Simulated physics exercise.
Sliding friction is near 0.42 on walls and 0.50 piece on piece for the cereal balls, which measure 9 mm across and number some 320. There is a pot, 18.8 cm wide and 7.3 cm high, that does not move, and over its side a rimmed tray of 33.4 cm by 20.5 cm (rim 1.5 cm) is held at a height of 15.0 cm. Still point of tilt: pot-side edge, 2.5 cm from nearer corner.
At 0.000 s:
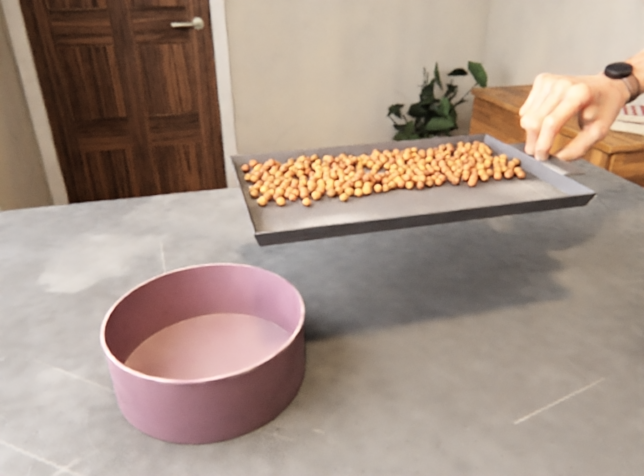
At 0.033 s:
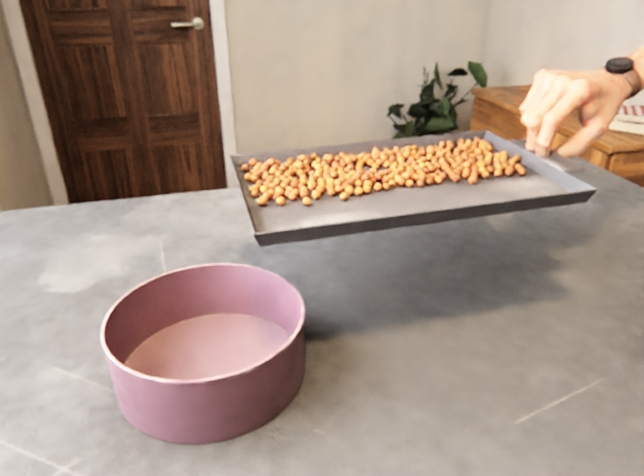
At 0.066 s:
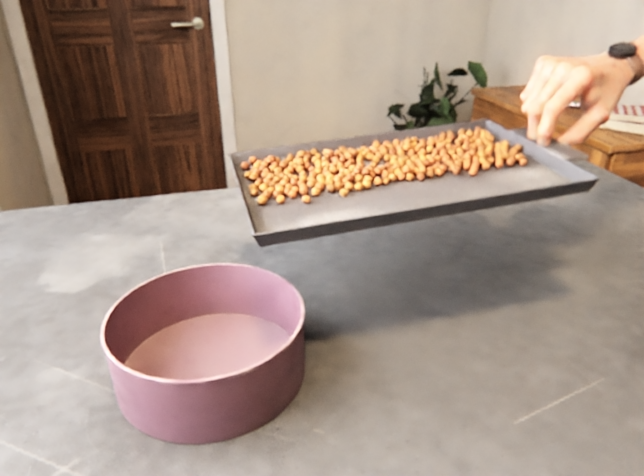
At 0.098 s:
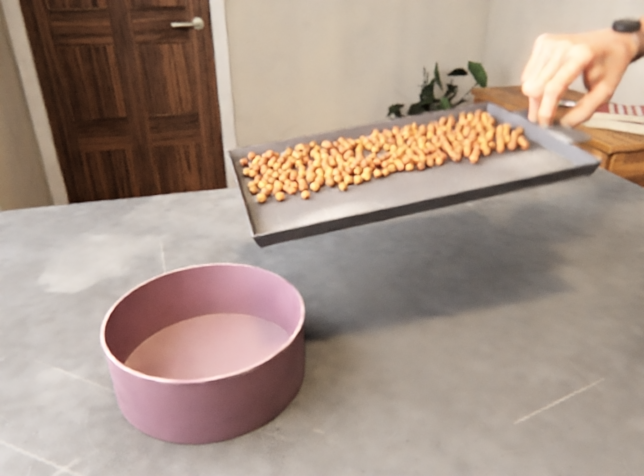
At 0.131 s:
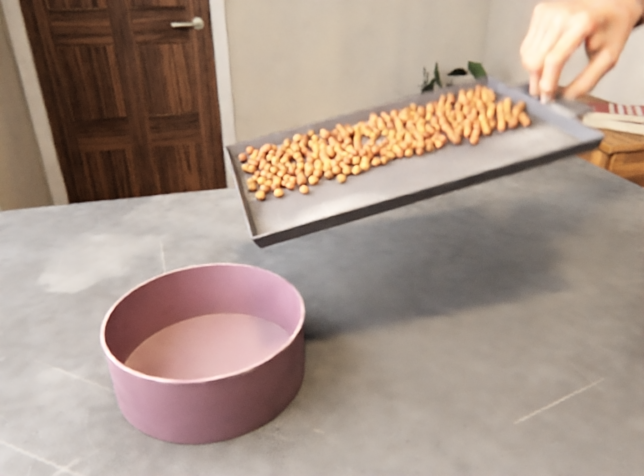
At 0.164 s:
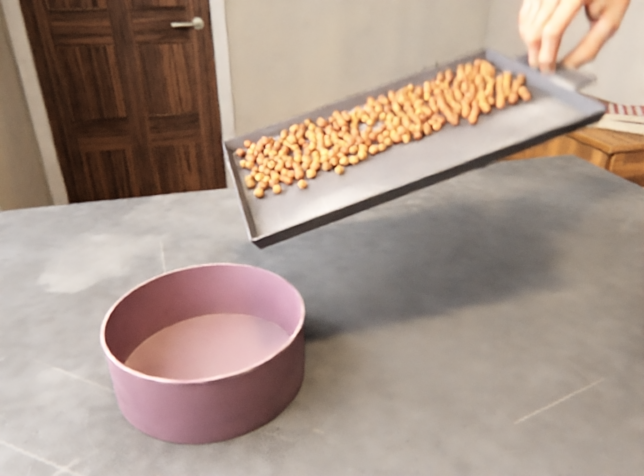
We see a hand at the right end of a dark rimmed tray of small orange-brown pieces, beside a pinkish-purple round pot on a gray surface. The hand raises that end, tilting the tray down toward the left.
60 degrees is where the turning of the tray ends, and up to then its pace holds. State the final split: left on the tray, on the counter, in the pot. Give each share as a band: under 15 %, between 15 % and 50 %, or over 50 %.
As I see it, tray: There'll be a moderate quantity, counter: There'll be not much, pot: There'll be over half the quantity.
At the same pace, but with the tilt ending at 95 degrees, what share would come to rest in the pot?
Roughly 95 percent.
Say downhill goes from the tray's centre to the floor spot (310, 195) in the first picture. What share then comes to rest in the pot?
The share would be about 25 percent.
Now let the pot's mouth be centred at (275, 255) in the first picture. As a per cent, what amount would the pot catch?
About 0 per cent.
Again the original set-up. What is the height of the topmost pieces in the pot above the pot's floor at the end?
I'd put it at close to 3.0 centimetres.
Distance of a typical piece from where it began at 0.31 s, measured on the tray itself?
Displacement on the tray: Roughly 1 cm.
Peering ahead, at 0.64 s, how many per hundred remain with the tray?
About 45% of the load.
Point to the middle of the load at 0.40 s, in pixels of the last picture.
By then the middle of the load sits around (305, 69).
Then, at 0.31 s, tilt 41 degrees; the tray holds 100 %, the pot 0 %.
After 0.40 s, tilt 55 degrees; the tray holds 100 %, the pot 0 %.
Then, at 0.64 s, tilt 60 degrees; the tray holds 45 %, the pot 10 %.
By 1.5 s all is still; tray 30 %, counter 5 %, pot 65 %.
